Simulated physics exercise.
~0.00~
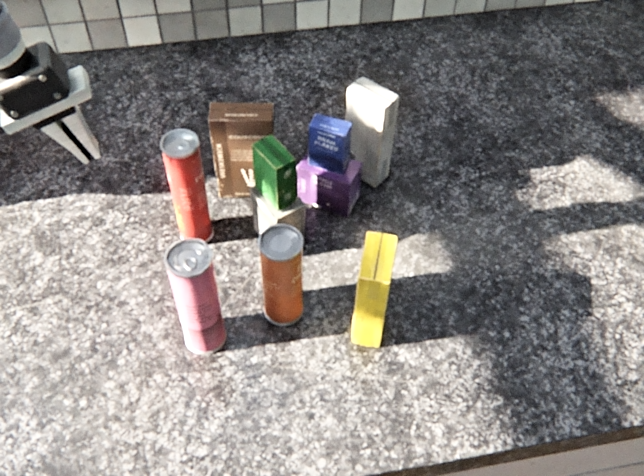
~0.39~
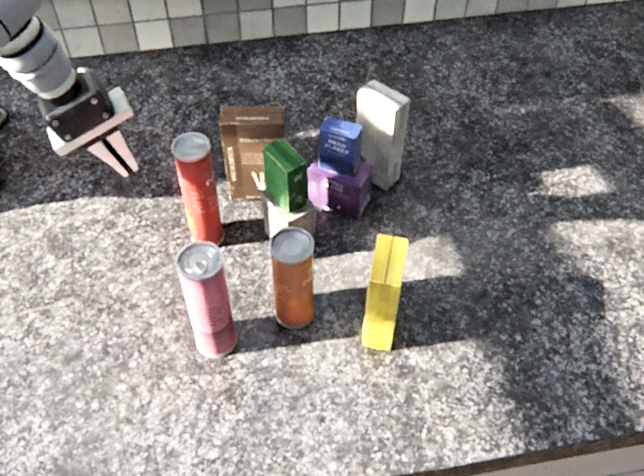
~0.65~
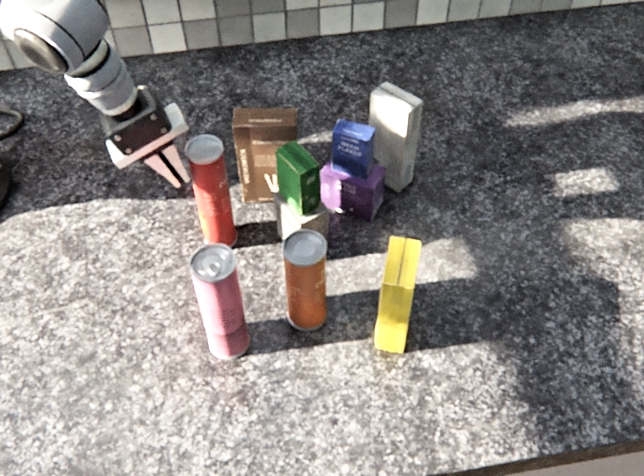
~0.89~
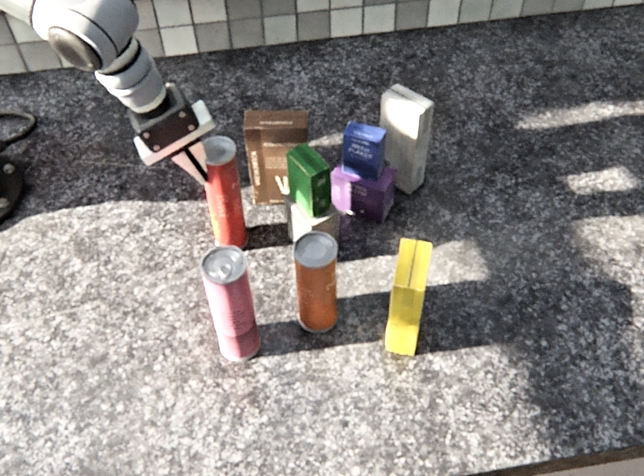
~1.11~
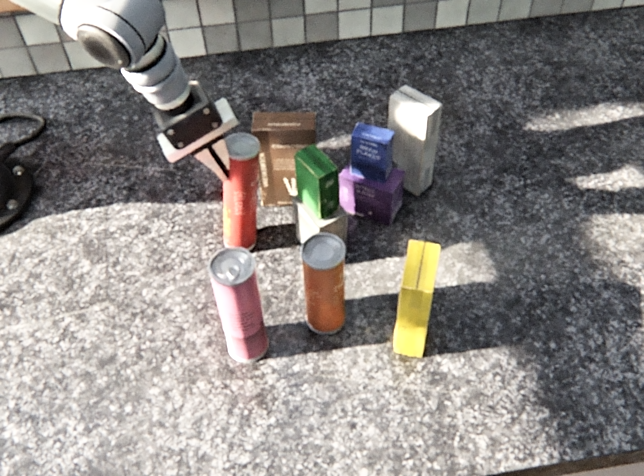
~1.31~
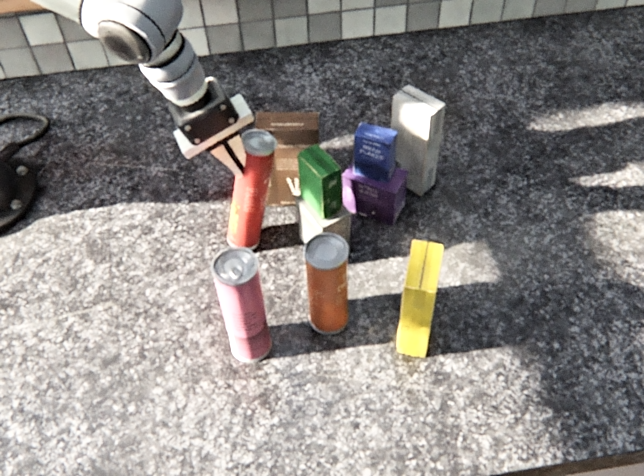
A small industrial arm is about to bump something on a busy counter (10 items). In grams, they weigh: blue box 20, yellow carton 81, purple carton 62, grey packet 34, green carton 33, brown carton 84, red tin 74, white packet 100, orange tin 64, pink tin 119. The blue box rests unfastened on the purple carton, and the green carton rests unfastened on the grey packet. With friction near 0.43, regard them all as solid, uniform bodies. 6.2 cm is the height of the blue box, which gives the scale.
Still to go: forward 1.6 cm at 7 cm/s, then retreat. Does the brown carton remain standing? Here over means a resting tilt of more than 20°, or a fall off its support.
No.
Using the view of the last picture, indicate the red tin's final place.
Roughly at pixel (296, 184) in the last picture.
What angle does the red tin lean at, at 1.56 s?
30 degrees or so off vertical.
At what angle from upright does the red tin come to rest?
About 80°.
After 1.56 s, leaning red tin 28°.
After 1.86 s, brown carton and red tin touch at 1.60 s; green carton and red tin touch at 1.60 s; leaning red tin 64°, brown carton 22°.
After 2.31 s, leaning brown carton 90°, red tin 75°.
At rest, past 20° or fallen, red tin and brown carton. Standing, pink tin, orange tin, grey packet, yellow carton, purple carton, white packet, blue box and green carton.
